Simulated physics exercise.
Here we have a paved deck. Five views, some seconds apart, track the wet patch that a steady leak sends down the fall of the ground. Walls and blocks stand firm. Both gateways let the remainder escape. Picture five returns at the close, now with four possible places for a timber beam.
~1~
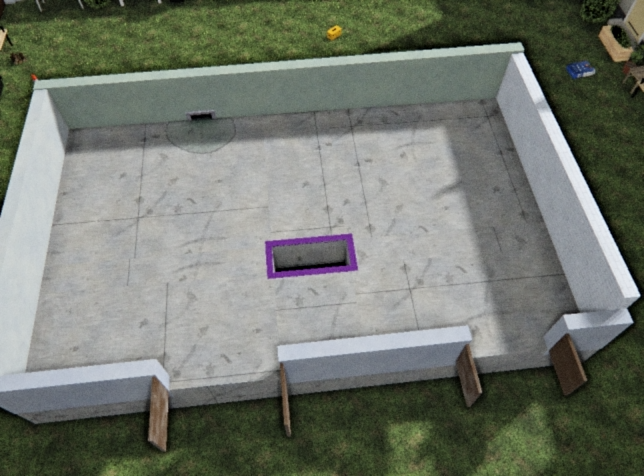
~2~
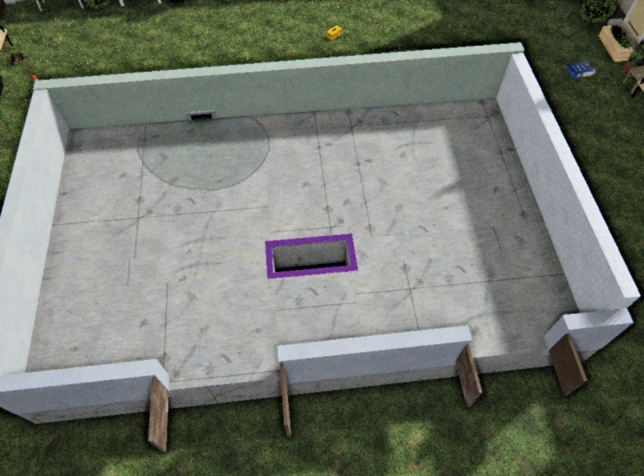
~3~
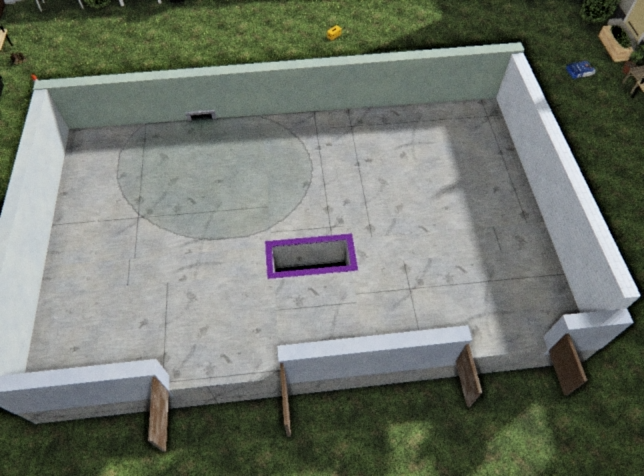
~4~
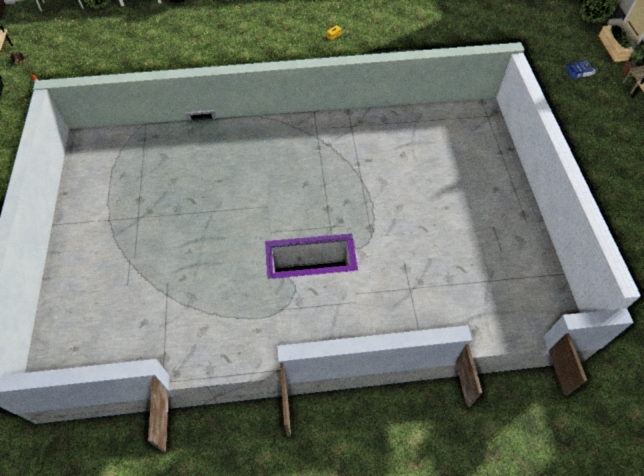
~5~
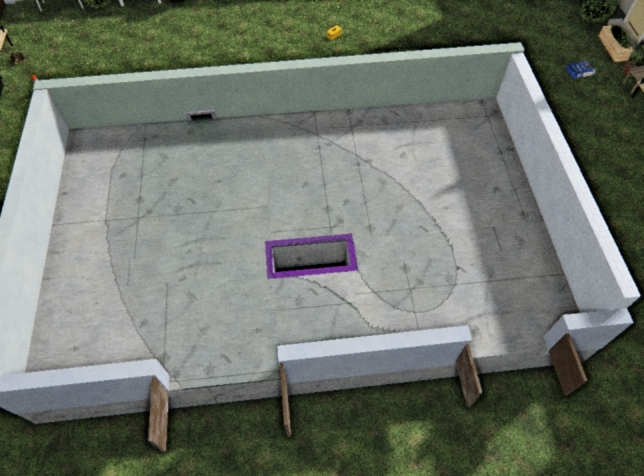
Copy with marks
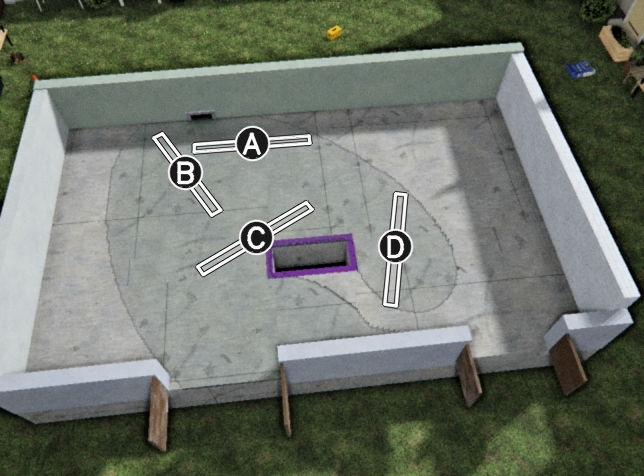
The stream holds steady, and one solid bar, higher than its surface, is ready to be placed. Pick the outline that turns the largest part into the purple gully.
Use spot B.
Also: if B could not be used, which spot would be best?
That is spot D.
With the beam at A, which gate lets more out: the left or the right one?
The right one.
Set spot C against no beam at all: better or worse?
It is worse.
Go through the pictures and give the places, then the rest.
Outfall at (201, 116); purple gully at (311, 256); open gate at (500, 341); open gate at (226, 370); front seen at (187, 148), 2 % of the ground wet; purple gully still dry, in the first frame.
Front seen at (243, 176), 8 % of the ground wet; purple gully still dry, in the second frame.
Front seen at (265, 225), 18 % of the ground wet; purple gully still dry, in the third frame.
Front seen at (260, 310), 31 % of the ground wet; purple gully taking water, in the fourth frame.
Front seen at (423, 304), 45 % of the ground wet; purple gully taking water, in the fifth frame.
On the marked copy, A from (194, 148) to (309, 139); B from (158, 135) to (216, 212); C from (200, 270) to (309, 206); D from (390, 305) to (400, 194).
If A is chosen, about 8 % of the stream goes into the purple gully, about 92 % out by the gates.
If B is chosen, about 57 % of the stream goes into the purple gully, about 43 % out by the gates.
If C is chosen, about 2 % of the stream goes into the purple gully, about 98 % out by the gates.
If D is chosen, about 38 % of the stream goes into the purple gully, about 62 % out by the gates.
